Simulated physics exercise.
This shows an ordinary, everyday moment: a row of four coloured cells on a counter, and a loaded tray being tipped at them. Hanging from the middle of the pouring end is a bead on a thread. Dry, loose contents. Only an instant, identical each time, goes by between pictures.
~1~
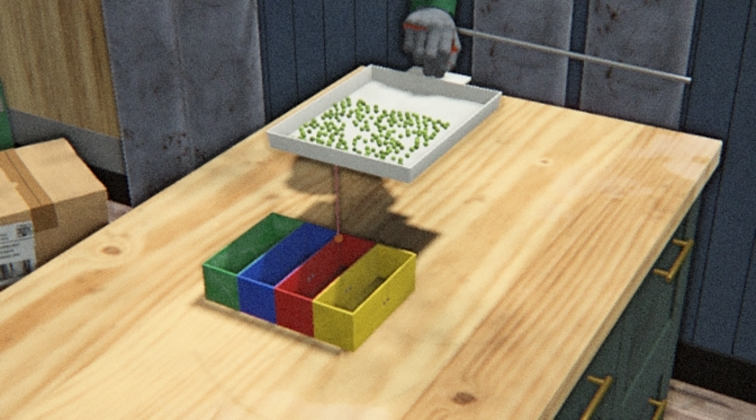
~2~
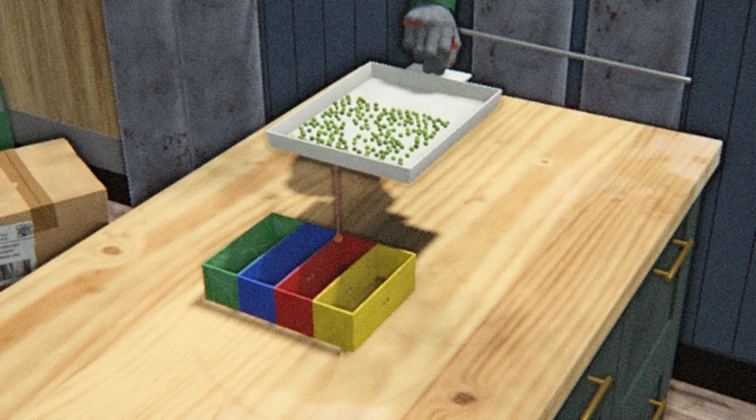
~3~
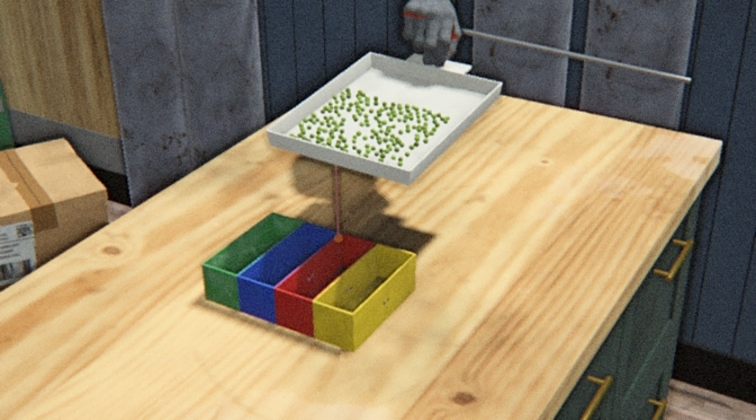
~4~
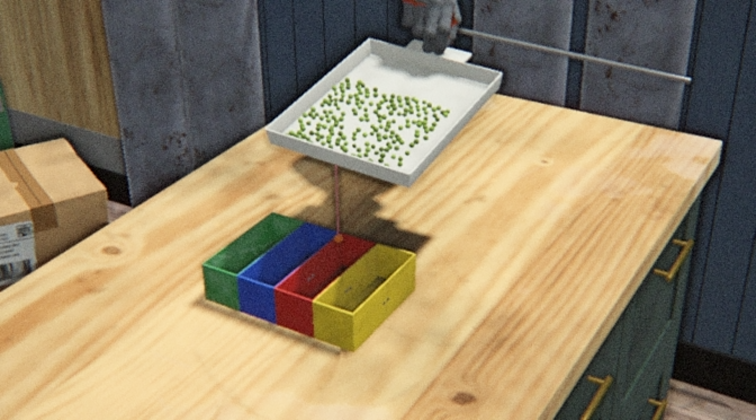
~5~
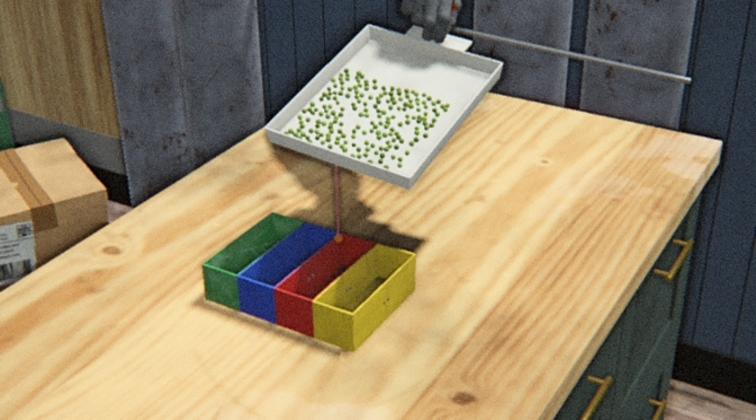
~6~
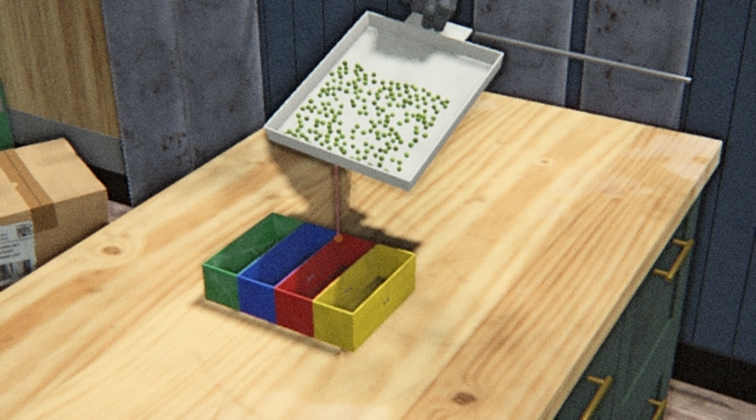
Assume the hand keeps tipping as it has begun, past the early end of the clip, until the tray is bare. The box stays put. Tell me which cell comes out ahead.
I would say the yellow cell comes out ahead.
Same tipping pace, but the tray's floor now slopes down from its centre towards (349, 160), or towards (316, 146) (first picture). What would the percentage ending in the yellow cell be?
Around 20 percent for the first aim and around 0 percent for the second.
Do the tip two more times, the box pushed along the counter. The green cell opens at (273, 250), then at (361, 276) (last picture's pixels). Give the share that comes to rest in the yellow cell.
In turn 80 and 0 in a hundred.
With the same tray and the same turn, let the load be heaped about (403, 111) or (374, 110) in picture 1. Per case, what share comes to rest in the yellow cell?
About 40 % and 50 %.
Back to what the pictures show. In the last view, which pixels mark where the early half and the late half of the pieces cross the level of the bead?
Initially about (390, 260); subsequently about (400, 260).
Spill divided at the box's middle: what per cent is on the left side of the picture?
Close to 0 %.
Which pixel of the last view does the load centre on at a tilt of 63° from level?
The centre of the load shows up near (369, 160) in the last view.
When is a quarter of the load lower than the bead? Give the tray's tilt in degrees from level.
Approx. 105° from level.
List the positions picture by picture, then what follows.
In the first picture, corners of the pouring end at (270, 131) and (409, 166), level; middle of the load at (368, 130), dried peas; bead on its thread at (338, 238); green cell at (221, 284); blue cell at (257, 296); red cell at (295, 309); yellow cell at (334, 323).
In the second picture, corners of the pouring end at (270, 131) and (409, 167), level; middle of the load at (368, 128).
In the third picture, corners of the pouring end at (269, 130) and (409, 169), tipped barely, lowest at the right corner; middle of the load at (368, 125).
In the fourth picture, corners of the pouring end at (269, 128) and (409, 172), tipped a little, lowest at the right corner; middle of the load at (367, 120).
In the fifth picture, corners of the pouring end at (268, 127) and (409, 175), tipped a little, lowest at the right corner; middle of the load at (367, 115).
In the sixth picture, corners of the pouring end at (267, 126) and (409, 179), tipped clearly, lowest at the right corner; middle of the load at (366, 113), most on the move; green cell at (221, 284); blue cell at (257, 296); red cell at (295, 309); yellow cell at (334, 323).
Soon, tray tipped steeply; nearly all on the tray; a stray few falling or outside the box.
A while on, tray tipped past a quarter turn; about two thirds on the tray; a small part in the yellow cell; about a quarter falling or outside the box.
Towards the end, tray tipped past a quarter turn; about half in the yellow cell; a small part in the red cell; about half falling or outside the box.
Finally, tray tipped past a quarter turn; about half in the yellow cell; a small part in the red cell; none in the blue cell; none in the green cell; about half outside the box.
